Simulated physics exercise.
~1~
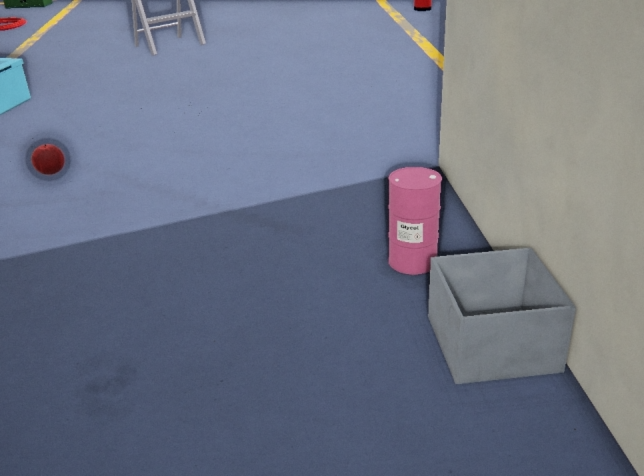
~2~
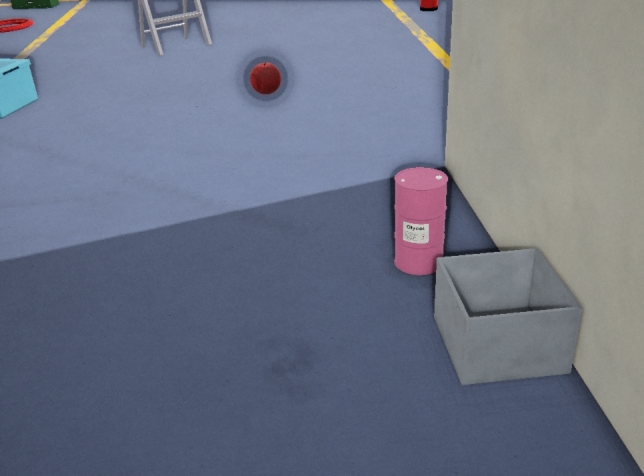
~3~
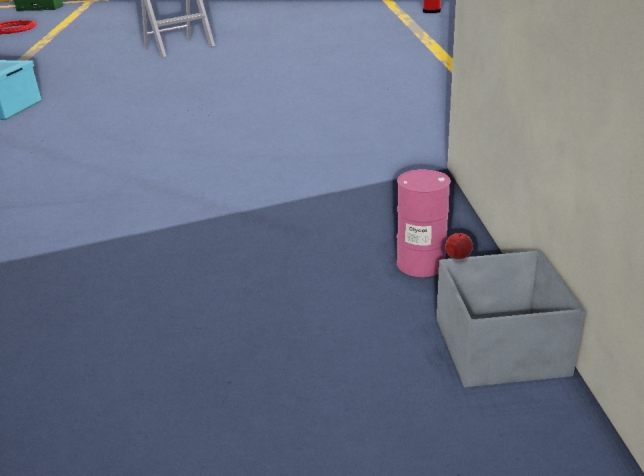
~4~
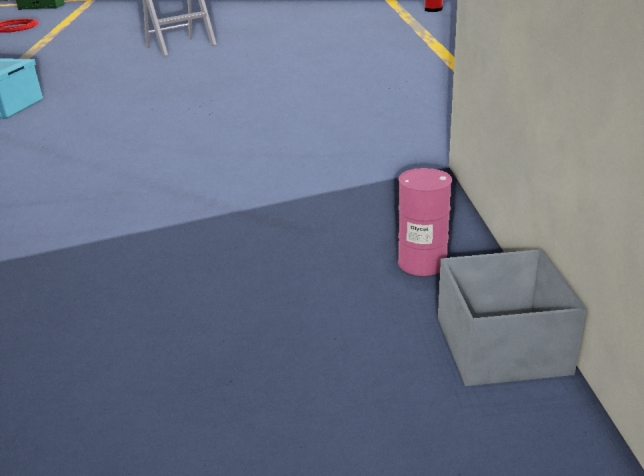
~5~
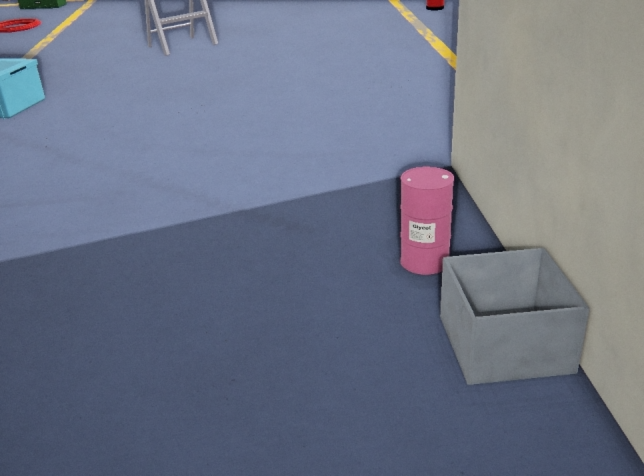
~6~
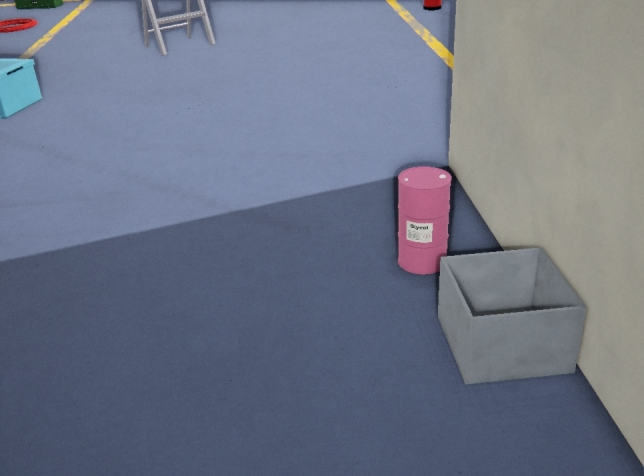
A red apple flies in from the left above a blue-grey floor, seen from above by a slightly swaying camera. A pink canister with a white label stands at the right, just behind an open grey box beside a pale wall. Yellow lines, the legs of a grey stand and a bright blue container show farther back. The apple moves right and rises in view, then drops past the canister towards the back of the box. It disappears inside and stays there, while the canister keeps its place.
